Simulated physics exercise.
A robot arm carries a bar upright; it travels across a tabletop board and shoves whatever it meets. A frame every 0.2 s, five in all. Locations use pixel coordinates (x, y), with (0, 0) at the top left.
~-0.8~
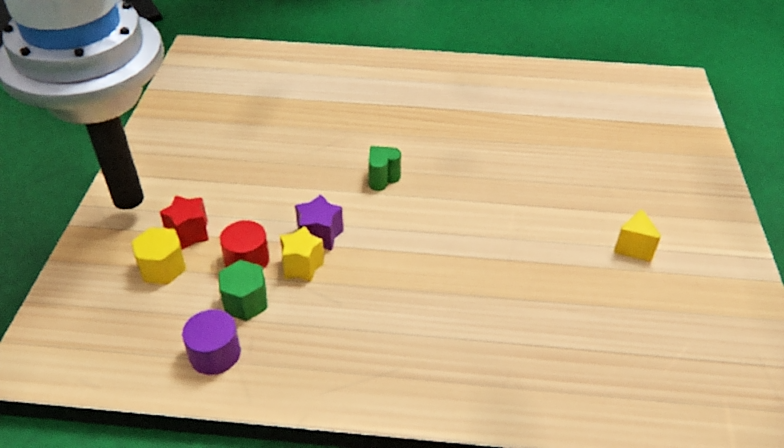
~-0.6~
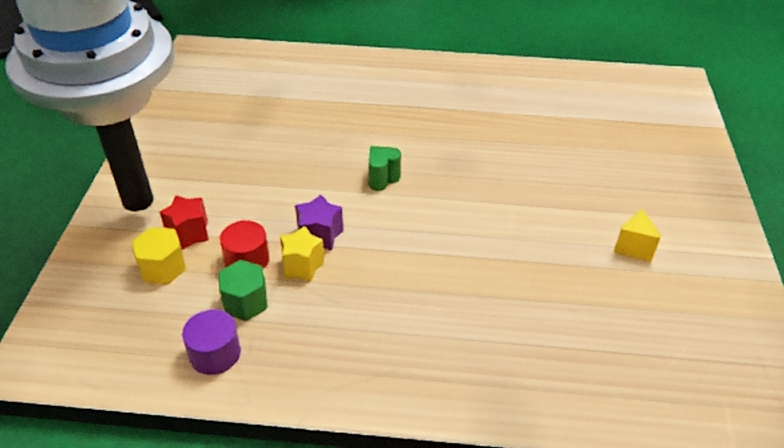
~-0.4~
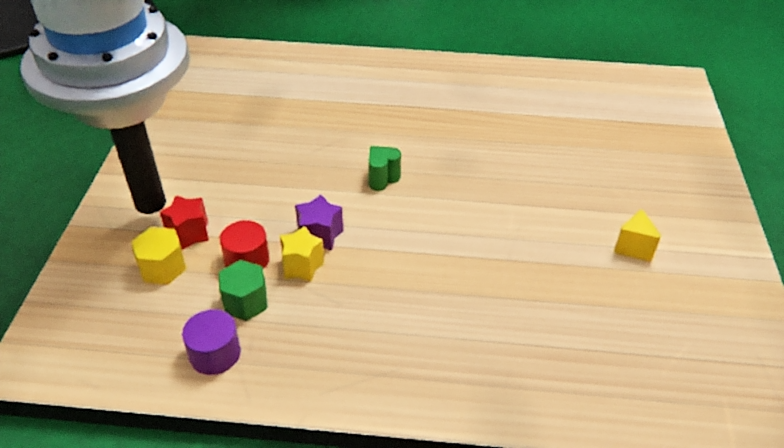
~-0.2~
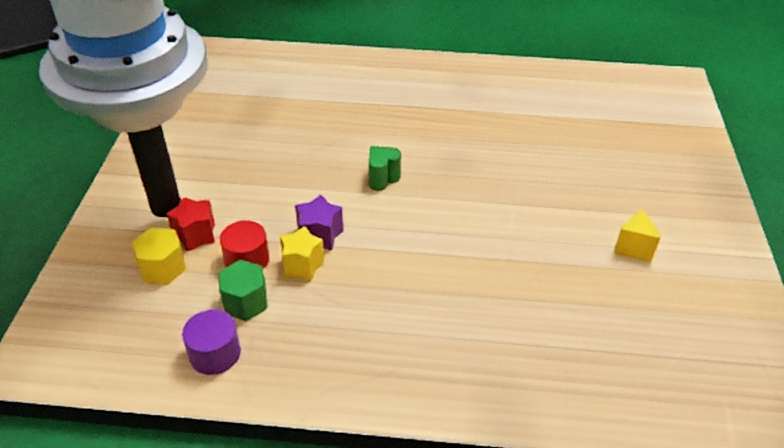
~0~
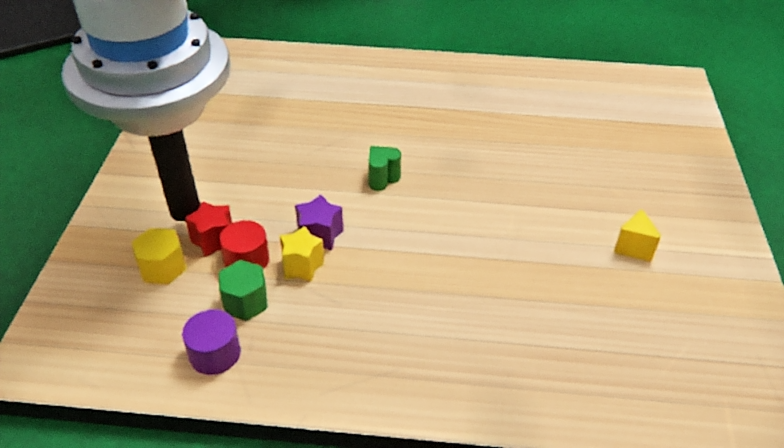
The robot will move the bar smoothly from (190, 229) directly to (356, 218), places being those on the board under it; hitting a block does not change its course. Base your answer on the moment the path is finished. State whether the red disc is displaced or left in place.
My prediction: It moves.
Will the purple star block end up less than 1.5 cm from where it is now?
It seems not.
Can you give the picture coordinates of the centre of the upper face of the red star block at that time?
In the picture, it is at (289, 221).
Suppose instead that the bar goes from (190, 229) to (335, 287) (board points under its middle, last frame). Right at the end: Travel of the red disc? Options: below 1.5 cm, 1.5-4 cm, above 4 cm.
The distance will be above 4 cm.
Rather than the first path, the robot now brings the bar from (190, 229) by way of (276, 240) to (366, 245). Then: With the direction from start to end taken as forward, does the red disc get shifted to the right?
In short: Yes.
What follows on the original path. One third of the way, bar at (244, 208); red star block at (262, 217), turned 20° clockwise; red disc at (261, 246).
Two thirds of the way, bar at (302, 204); red star block at (288, 221), turned 65° clockwise; red disc at (264, 248); yellow star block at (307, 245); purple star block at (331, 213), turned 15° anticlockwise.
At the end, bar at (356, 201); red star block at (289, 221), turned 65° clockwise; red disc at (264, 248); yellow star block at (307, 245); purple star block at (348, 218), turned 35° clockwise.
